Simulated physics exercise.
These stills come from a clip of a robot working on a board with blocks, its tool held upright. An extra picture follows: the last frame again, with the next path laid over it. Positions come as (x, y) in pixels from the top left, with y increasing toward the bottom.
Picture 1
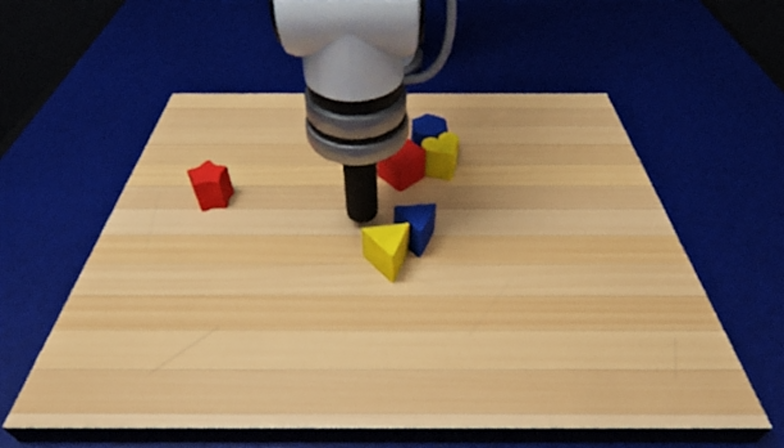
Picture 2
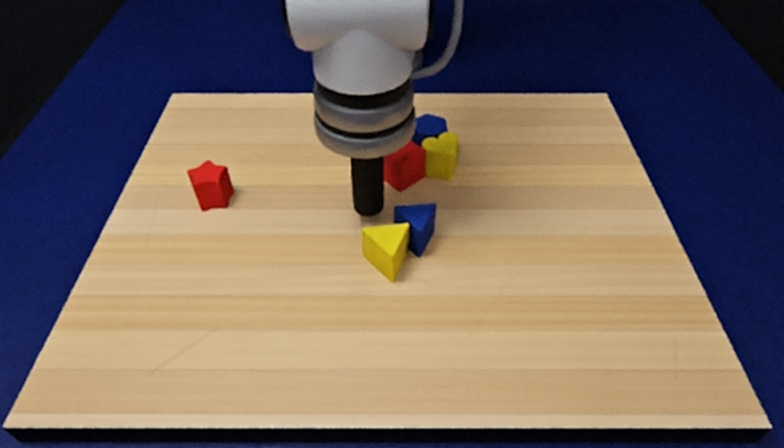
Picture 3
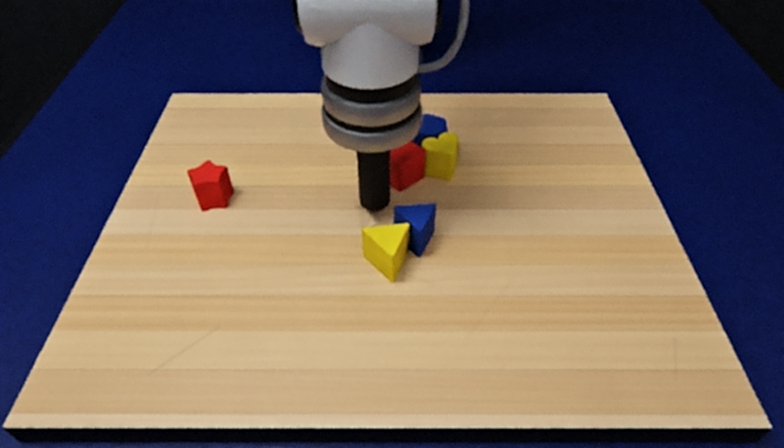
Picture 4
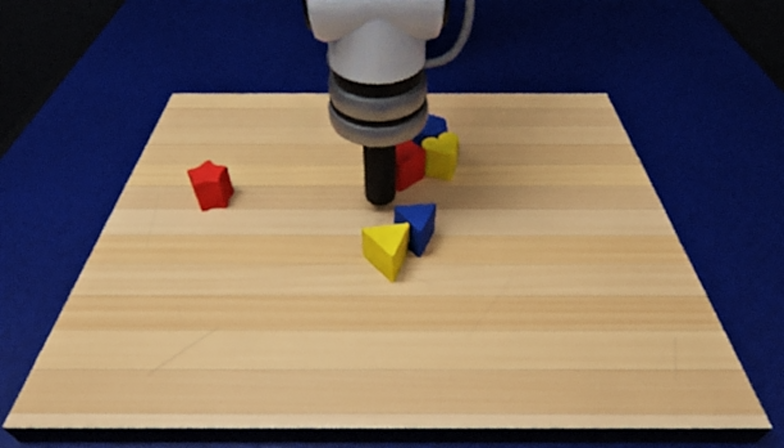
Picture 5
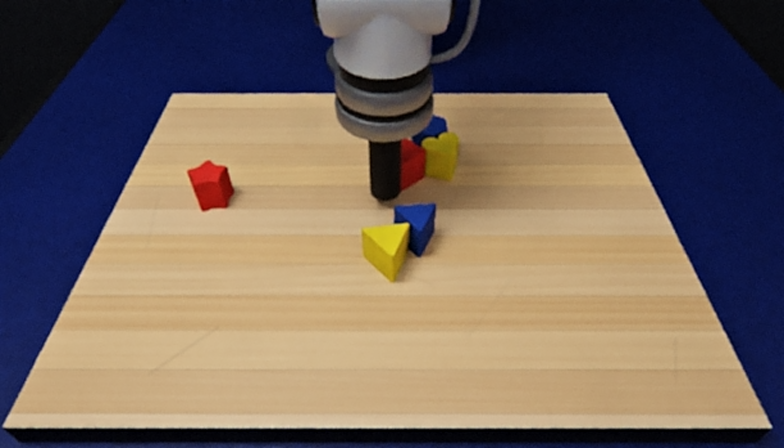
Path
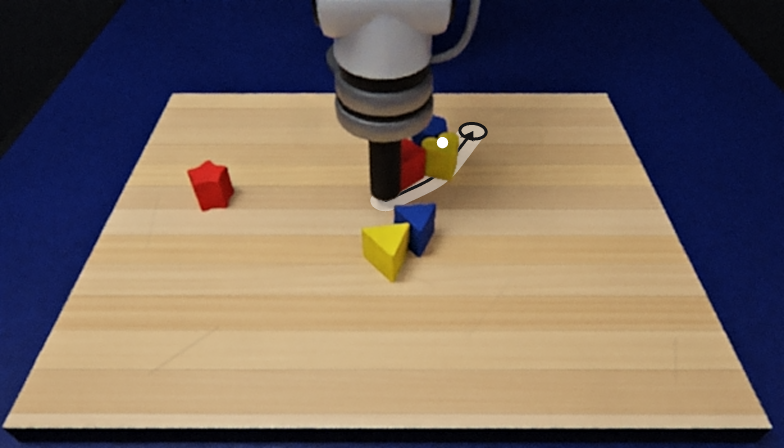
A robot arm with a black tip moved slightly right and away across a wooden board, partly covering a red block in a small cluster, while all the colored blocks stayed still.
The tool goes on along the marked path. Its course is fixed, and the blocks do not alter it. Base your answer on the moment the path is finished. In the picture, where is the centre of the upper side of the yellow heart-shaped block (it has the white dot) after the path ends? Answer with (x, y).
The answer is (499, 98).
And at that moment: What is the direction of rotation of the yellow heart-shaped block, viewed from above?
The answer is clockwise.
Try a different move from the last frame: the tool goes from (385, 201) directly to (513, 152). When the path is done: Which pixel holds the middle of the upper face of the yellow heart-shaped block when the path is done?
It will end up at (462, 124).
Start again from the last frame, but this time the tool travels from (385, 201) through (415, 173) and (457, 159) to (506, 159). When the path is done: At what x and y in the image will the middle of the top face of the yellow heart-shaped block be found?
Its top middle will sit at (538, 128).
Path on the board, from (385, 201) via (443, 169), ending at (473, 131); the dot is on the yellow heart-shaped block.
What follows on the original path. One third of the way, tool (429, 171); red square (414, 136), turned 65° anticlockwise; blue hexagonal block (433, 114), turned 20° anticlockwise; yellow heart-shaped block (450, 138), turned 45° clockwise.
Two thirds of the way, tool (455, 146); red square (414, 131), turned 95° anticlockwise; blue hexagonal block (431, 112); yellow heart-shaped block (475, 117), turned 30° clockwise.
At the end, tool (474, 122); red square (414, 131), turned 95° anticlockwise; blue triangular block in place; blue hexagonal block (431, 112); yellow heart-shaped block (499, 98), turned 50° clockwise.
